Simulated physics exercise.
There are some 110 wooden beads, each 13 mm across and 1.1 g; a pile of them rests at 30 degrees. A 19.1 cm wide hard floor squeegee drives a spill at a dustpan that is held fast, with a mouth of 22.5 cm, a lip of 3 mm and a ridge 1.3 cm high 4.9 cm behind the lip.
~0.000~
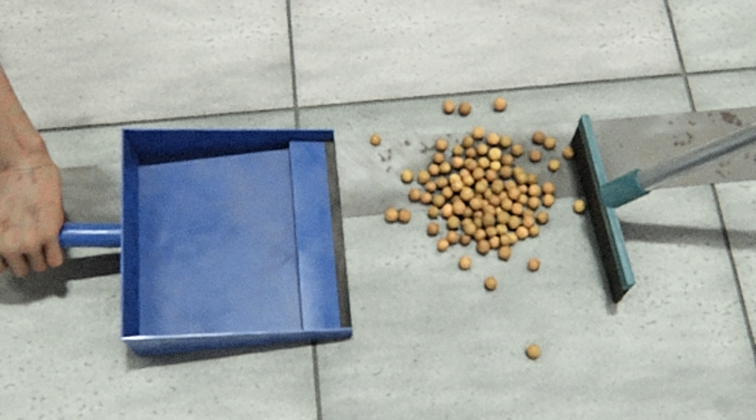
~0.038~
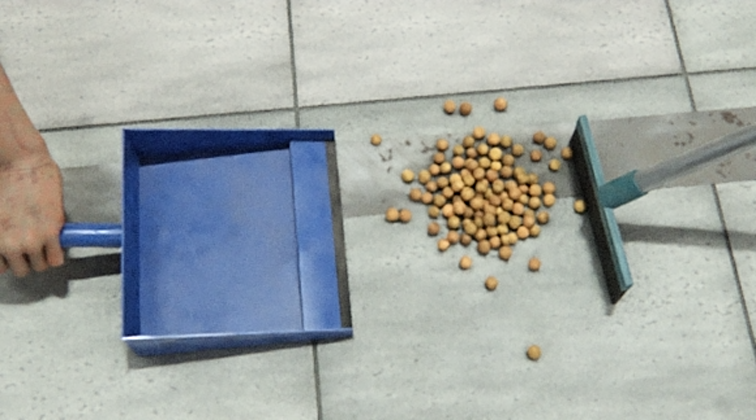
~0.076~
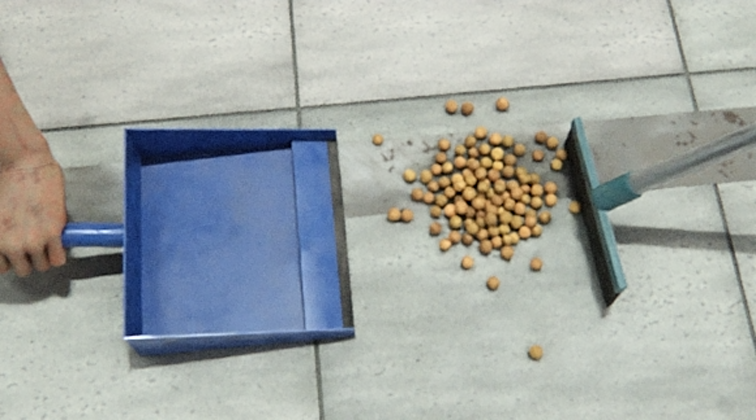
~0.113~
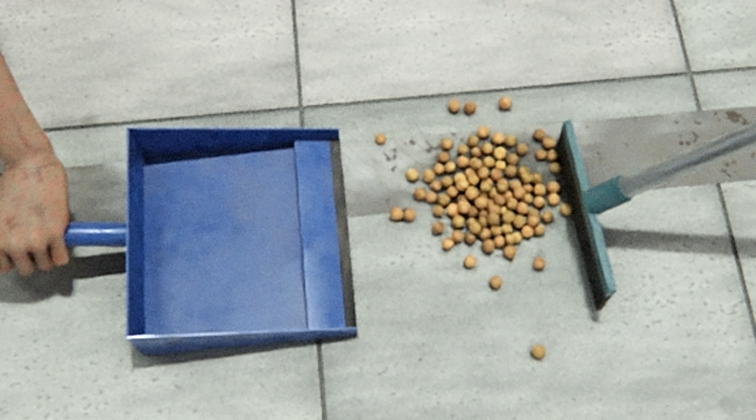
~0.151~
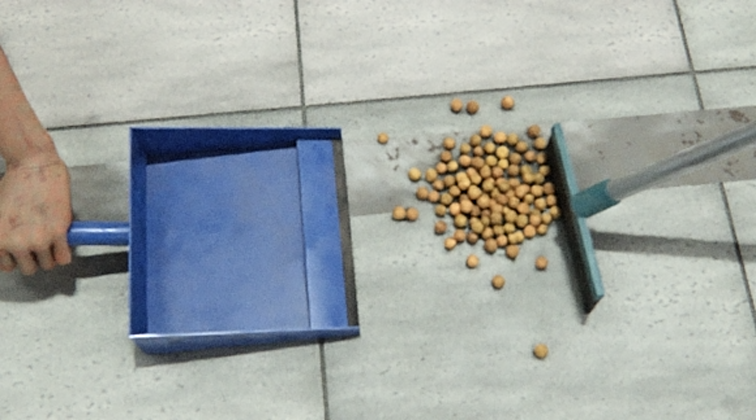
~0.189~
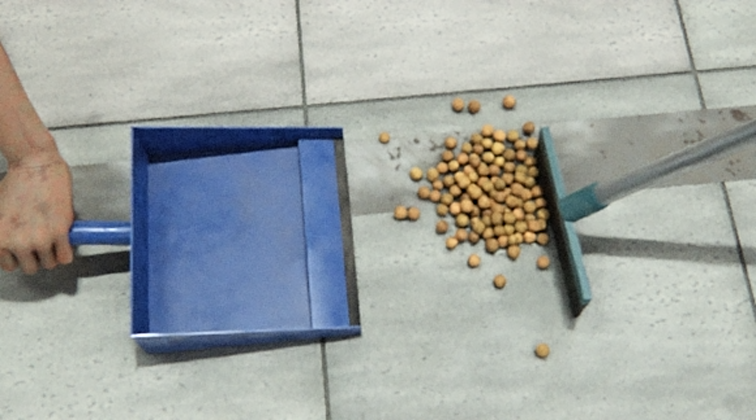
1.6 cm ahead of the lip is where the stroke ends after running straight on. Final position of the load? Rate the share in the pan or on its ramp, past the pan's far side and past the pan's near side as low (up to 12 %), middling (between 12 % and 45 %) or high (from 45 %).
Shares - pan: Middling; far side: Low; near side: Low.
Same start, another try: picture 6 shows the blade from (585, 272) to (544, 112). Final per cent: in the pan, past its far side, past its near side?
Pan: 35, far side: 20, near side: 0.
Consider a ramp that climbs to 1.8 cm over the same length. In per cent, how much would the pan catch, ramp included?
I'd put it near 25 per cent, ramp counted.
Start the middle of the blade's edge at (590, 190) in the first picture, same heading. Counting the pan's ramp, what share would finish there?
Roughly 45 percent would end up there.
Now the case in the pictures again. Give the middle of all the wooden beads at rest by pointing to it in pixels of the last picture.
My guess is close to (357, 208).
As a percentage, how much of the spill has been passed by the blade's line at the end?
About 40 per cent.
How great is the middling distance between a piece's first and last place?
Roughly 16 centimetres.
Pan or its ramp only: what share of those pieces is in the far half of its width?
Share: Approx. 30 %.
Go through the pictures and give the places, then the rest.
The first frame shows blade from (628, 284) to (583, 123), moved 0.0 cm, 0 of the pieces shifted so far; middle of the pieces at (489, 194); pan at (223, 245).
The second frame shows blade from (626, 285) to (582, 123), moved 0.3 cm, 0 of the pieces shifted so far; middle of the pieces at (490, 194).
The third frame shows blade from (620, 288) to (576, 125), moved 1.2 cm, 2 of the pieces shifted so far; middle of the pieces at (492, 194).
The fourth frame shows blade from (610, 291) to (567, 128), moved 2.5 cm, 5 of the pieces shifted so far; middle of the pieces at (494, 194).
The fifth frame shows blade from (598, 295) to (556, 131), moved 4.0 cm, 13 of the pieces shifted so far; middle of the pieces at (496, 194).
The sixth frame shows blade from (585, 299) to (544, 135), moved 5.6 cm, 51 of the pieces shifted so far; middle of the pieces at (493, 193); pan at (232, 243). Its pace works out near 0.40 m/s, heading 12 degrees towards the viewer's side.
Then, at 0.44 s, middle of the blade 12 cm from the lip; 0 % over the lip, far side 5 %, near side 0 %.
After 0.60 s, middle of the blade 6 cm from the lip; 5 % over the lip, far side 5 %, near side 5 %.
After 0.89 s, middle of the blade 2 cm from the lip; 30 % over the lip, far side 5 %, near side 5 %.
At rest (1.4 s), pan 30 %, far side 5 %, near side 5 %, in front of the lip or behind the blade 60 %.
